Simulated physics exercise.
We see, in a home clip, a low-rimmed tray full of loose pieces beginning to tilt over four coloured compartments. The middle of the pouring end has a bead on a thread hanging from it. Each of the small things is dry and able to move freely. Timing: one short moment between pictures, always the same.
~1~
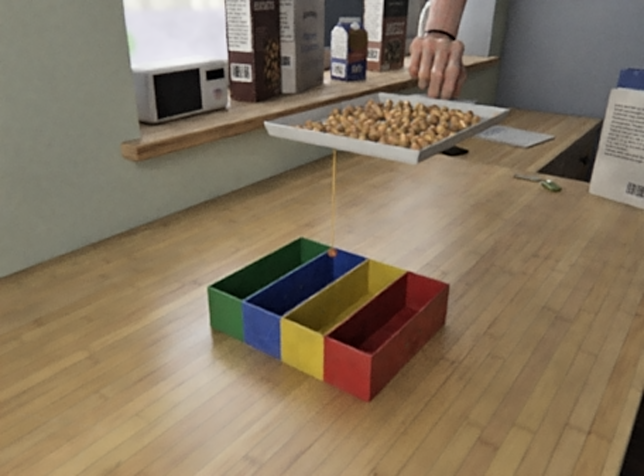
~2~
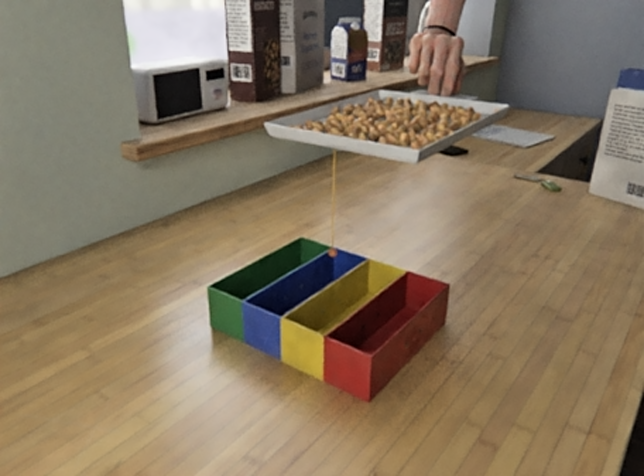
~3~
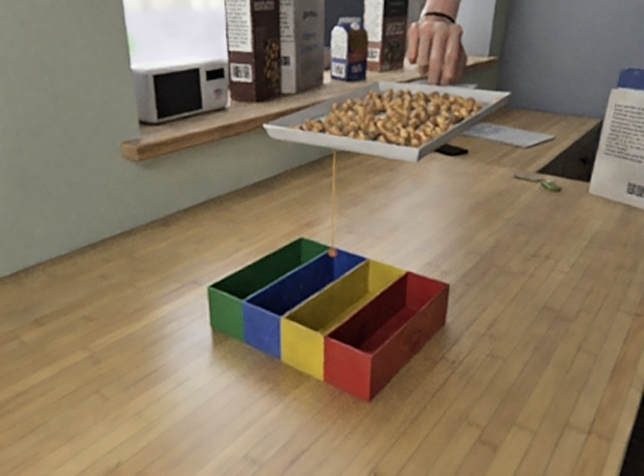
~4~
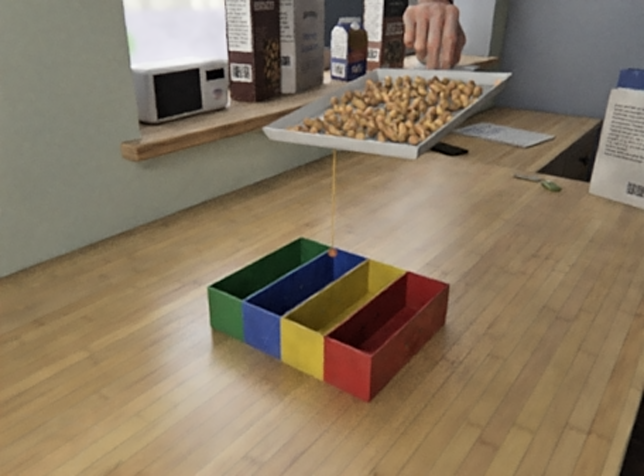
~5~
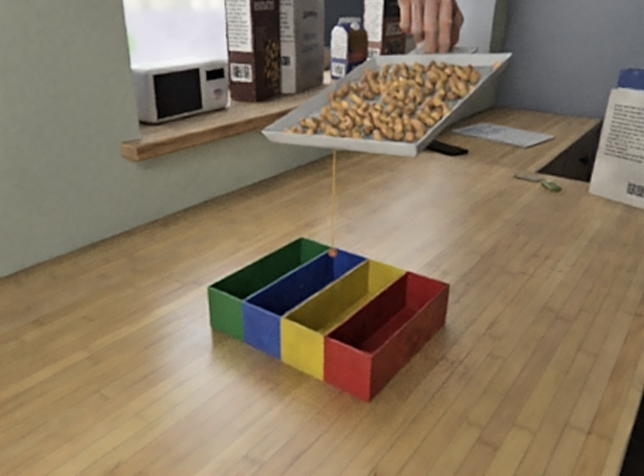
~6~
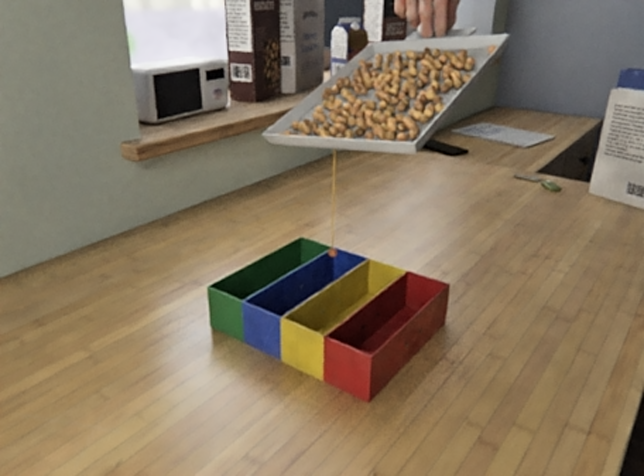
A hand grips the far edge of a pale, low-rimmed tray above a wooden counter in a home kitchen, seen from slightly above by a still camera. Small brown pieces cover the tray, a bead hangs on a thread over green, blue, yellow and red compartments, and cartons and a microwave stand behind. The hand raises the far side, steadily steepening the tray, and the pieces begin shifting across it.
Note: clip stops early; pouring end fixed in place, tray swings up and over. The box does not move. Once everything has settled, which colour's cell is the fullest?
The green cell is the fullest.
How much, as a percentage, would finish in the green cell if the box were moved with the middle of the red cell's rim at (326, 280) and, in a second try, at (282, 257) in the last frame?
Roughly 20 % and 0 %.
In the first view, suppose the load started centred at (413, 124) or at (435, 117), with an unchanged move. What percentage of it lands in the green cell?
In order, 30 per cent then 20 per cent.
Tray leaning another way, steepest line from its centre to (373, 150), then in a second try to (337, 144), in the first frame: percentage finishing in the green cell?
You'd get 0 per cent the first time and 20 per cent the second time.
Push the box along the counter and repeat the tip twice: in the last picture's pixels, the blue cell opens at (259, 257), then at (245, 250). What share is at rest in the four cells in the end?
Close to 90 %, followed by close to 90 %.
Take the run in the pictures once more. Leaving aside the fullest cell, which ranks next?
The blue one.
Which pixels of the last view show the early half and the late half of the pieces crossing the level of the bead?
Points: About (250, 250), then about (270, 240).
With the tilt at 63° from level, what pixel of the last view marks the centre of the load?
I'd mark it close to (286, 145).
Just after the last frame, tray tipped steeply; roughly two thirds on the tray; about a tenth in the green cell; just a few in the blue cell; roughly a third falling or outside the box.
A moment on, tray tipped past a quarter turn; just a few on the tray; roughly a third in the green cell; about a tenth in the blue cell; just a few in the yellow cell; roughly half falling or outside the box.
Further on, tray tipped past a quarter turn; roughly a third in the green cell; about a tenth in the blue cell; just a few in the yellow cell; roughly half falling or outside the box.
When it is over, tray tipped past a quarter turn; roughly a third in the green cell; about a tenth in the blue cell; just a few in the yellow cell; not one in the red cell; roughly half outside the box.
